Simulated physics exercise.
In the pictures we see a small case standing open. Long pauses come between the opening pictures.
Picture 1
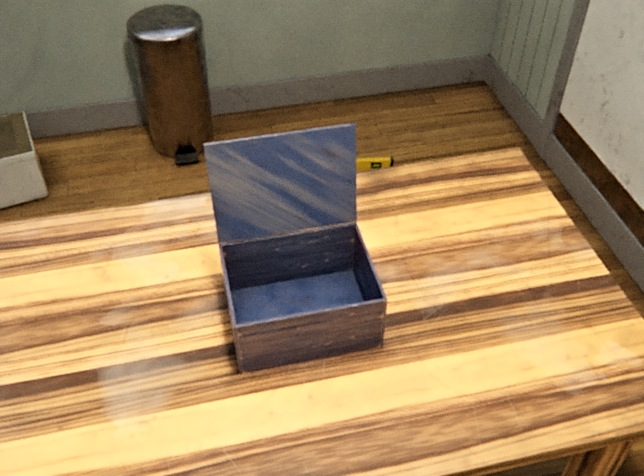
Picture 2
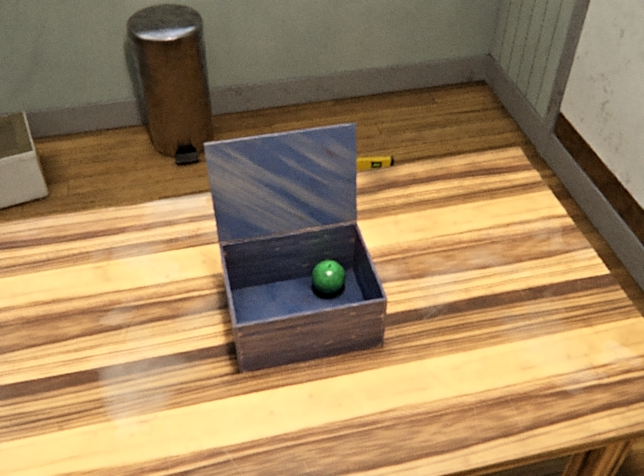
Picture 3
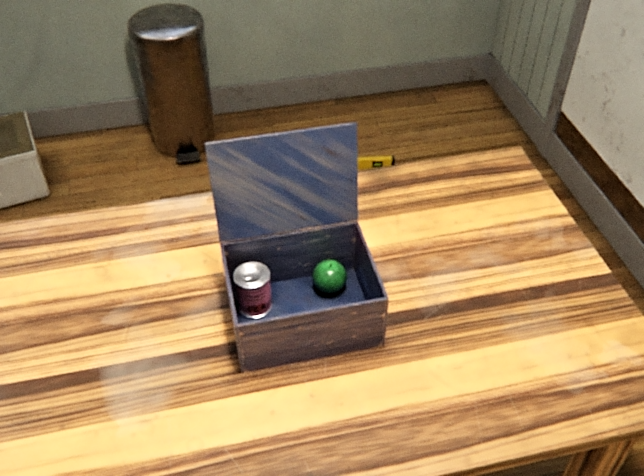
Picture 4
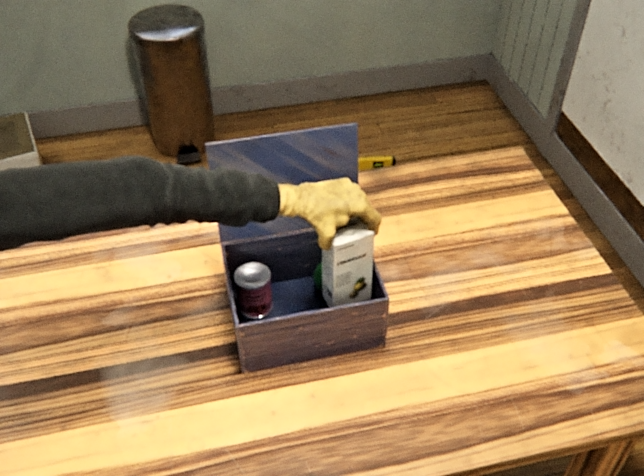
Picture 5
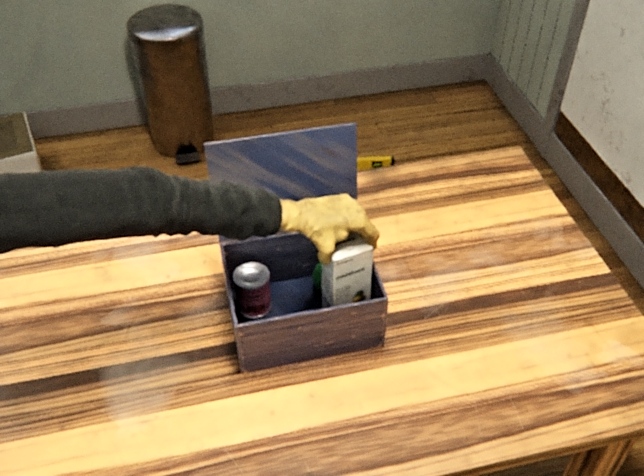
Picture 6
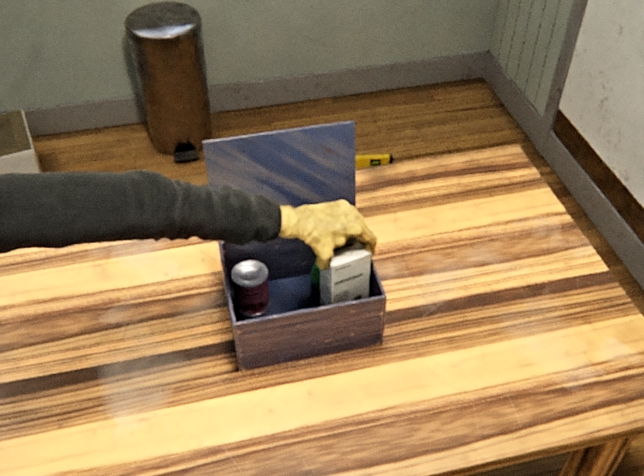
To begin with, an open blue case stands empty on a striped wooden table, then a green ball appears inside, followed by a pink tin to its left. A yellow-gloved hand reaches in from the left, lowers a white carton into the right side, and stays over it.
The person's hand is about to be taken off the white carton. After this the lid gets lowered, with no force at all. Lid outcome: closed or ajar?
Ajar.
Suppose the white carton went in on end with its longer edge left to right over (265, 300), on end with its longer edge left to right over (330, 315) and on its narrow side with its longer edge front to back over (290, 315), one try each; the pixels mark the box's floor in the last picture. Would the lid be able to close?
First try: It comes fully down; second try: It gets propped open; third try: It comes fully down.
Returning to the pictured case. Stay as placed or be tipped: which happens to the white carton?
Simply put, the white carton remains unturned.
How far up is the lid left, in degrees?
It comes to about 30°.
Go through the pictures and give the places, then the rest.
In the first picture, the last thing is not in view yet.
In the second picture, the last thing is not in view yet.
In the third picture, the last thing is not in view yet; pink tin (253, 290).
In the fourth picture, coming down; white carton (348, 266); pink tin (254, 290).
In the fifth picture, coming down; white carton (346, 279); pink tin (253, 290).
In the sixth picture, in place under the hand; white carton (345, 285); pink tin (251, 288).
Then, 1.30 s later than the last frame, lid 78° above the rim.
Then, 1.70 s later than the last frame, lid 50° above the rim.
When it is over, lid 28° above the rim; all 3 as before. End places, in pixels of the last picture, white carton near (345, 285).
